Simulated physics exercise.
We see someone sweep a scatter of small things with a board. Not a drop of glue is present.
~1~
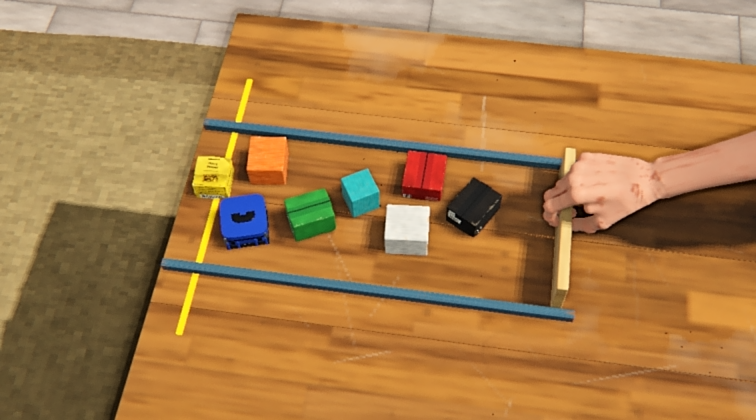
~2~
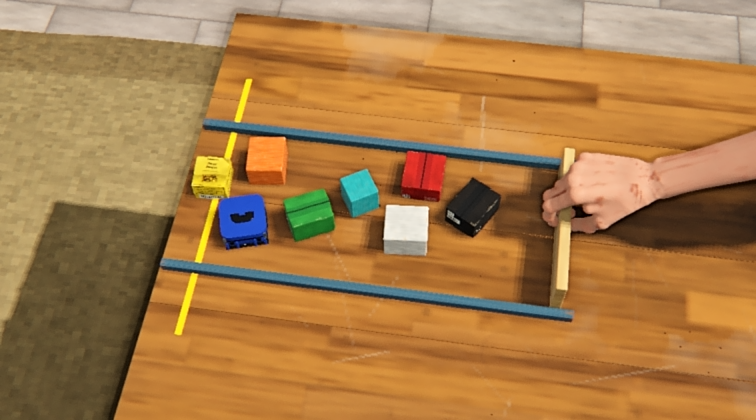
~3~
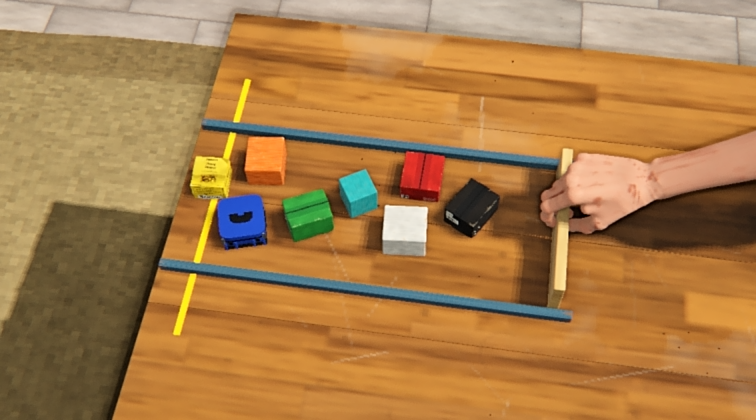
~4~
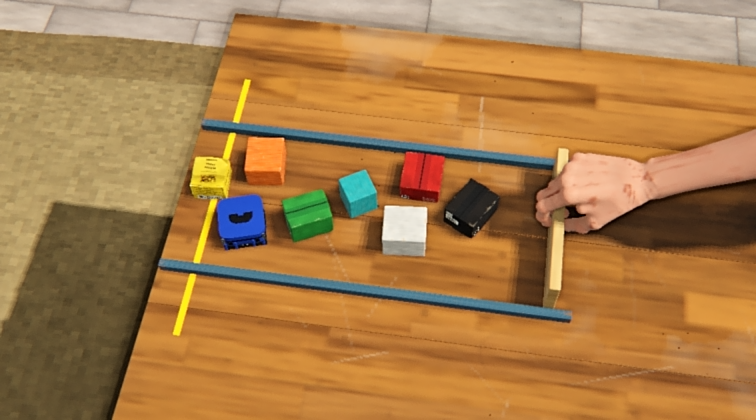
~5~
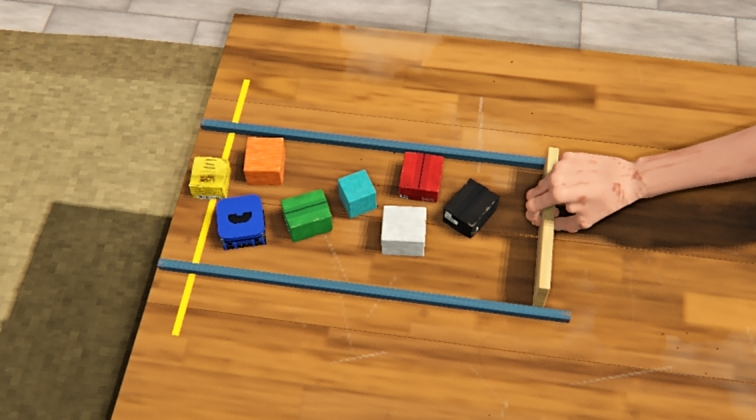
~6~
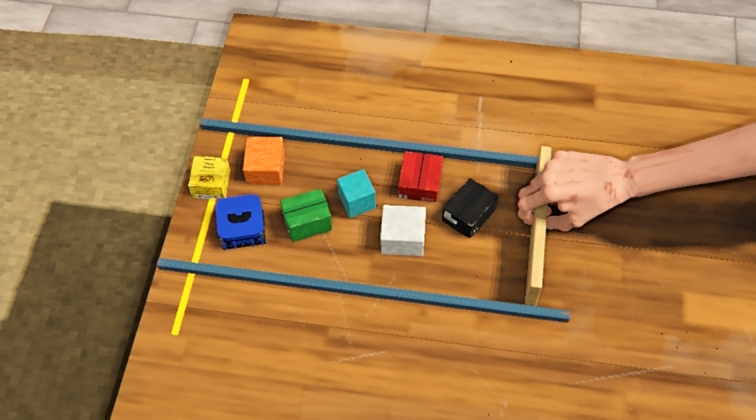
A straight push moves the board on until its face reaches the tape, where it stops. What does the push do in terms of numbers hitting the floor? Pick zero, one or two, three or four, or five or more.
It sends five or more to the floor.
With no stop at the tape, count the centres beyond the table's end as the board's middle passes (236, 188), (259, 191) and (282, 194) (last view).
It would be 3, 2 and 0.
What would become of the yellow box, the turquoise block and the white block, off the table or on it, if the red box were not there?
The yellow box ends up down, the turquoise block ends up down and the white block keeps its place.
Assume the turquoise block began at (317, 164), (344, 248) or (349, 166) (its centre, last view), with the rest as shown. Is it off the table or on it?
In turn it goes off; stays put; goes off.
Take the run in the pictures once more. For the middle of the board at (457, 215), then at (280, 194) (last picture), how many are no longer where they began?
3, then 8.
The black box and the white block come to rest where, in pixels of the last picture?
Reading them off: First (198, 178); then (182, 225).
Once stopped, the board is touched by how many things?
It's 3 of them.
Soon after, none off yet; yellow box at rest near (210, 178); blue case at rest near (241, 222); orange block at rest near (264, 161).
After that, none off yet; yellow box moving near (206, 178); blue case displaced about its own width near (214, 229); orange block displaced a little near (250, 158).
In the end, the number that fall off is five or more; gone, turquoise block, green box, orange block, blue case and yellow box.
